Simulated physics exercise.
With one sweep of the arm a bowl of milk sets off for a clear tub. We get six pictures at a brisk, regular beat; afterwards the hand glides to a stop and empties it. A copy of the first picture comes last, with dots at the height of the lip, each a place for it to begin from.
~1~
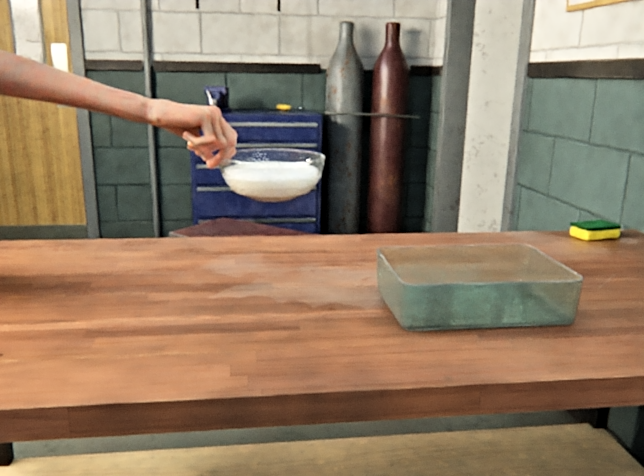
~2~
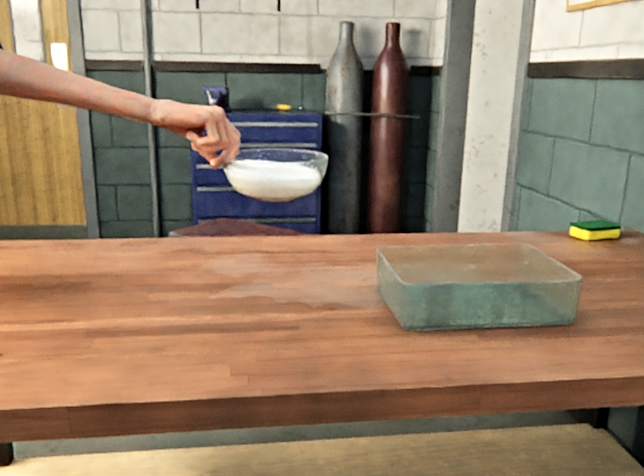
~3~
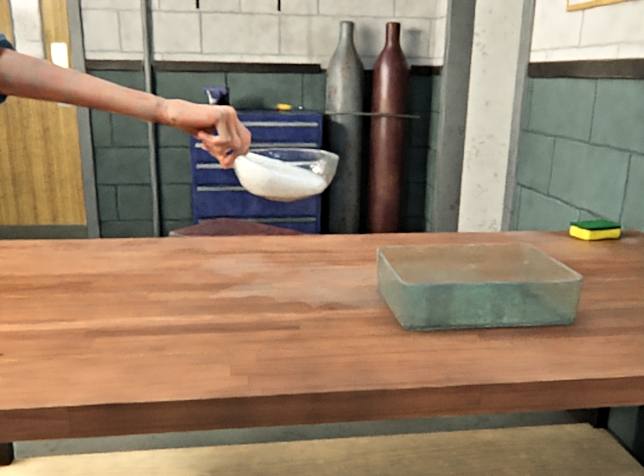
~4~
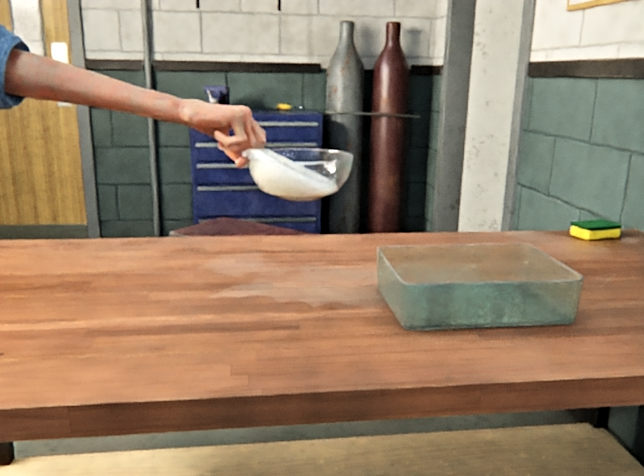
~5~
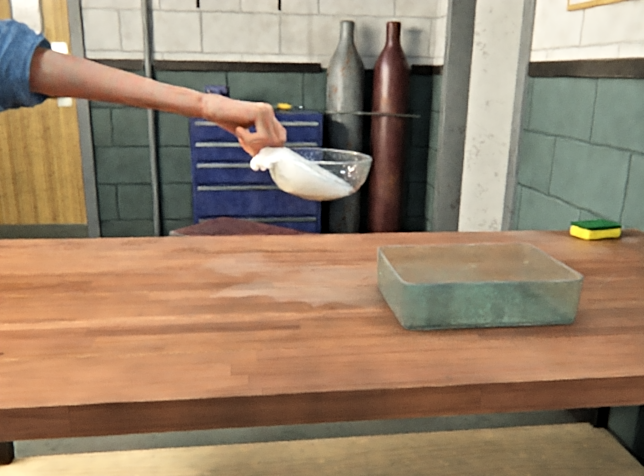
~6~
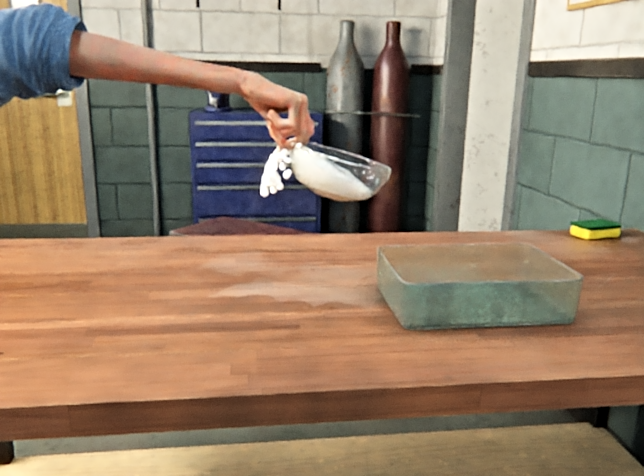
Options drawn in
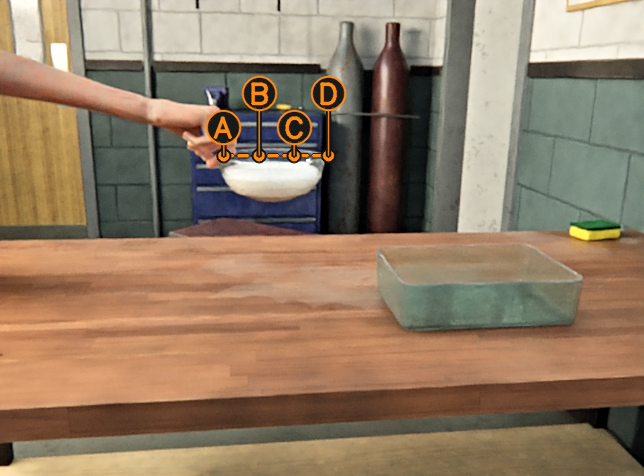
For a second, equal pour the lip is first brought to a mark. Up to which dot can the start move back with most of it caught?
Place B just does it.
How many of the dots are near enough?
Three of the four.
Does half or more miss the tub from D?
No.
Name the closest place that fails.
It is A.
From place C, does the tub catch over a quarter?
Yes.
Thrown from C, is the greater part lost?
No, not at all.
In orange, A at (223, 155); B at (259, 155); C at (294, 155); D at (328, 155).
For place A, about 33 % lands in the tub, 63 % falls short and 4 % goes beside or beyond.
For place B, about 65 % lands in the tub, 27 % falls short and 8 % goes beside or beyond.
For place C, about 75 % lands in the tub, 13 % falls short and 12 % goes beside or beyond.
For place D, about 70 % lands in the tub, 10 % falls short and 20 % goes beside or beyond.
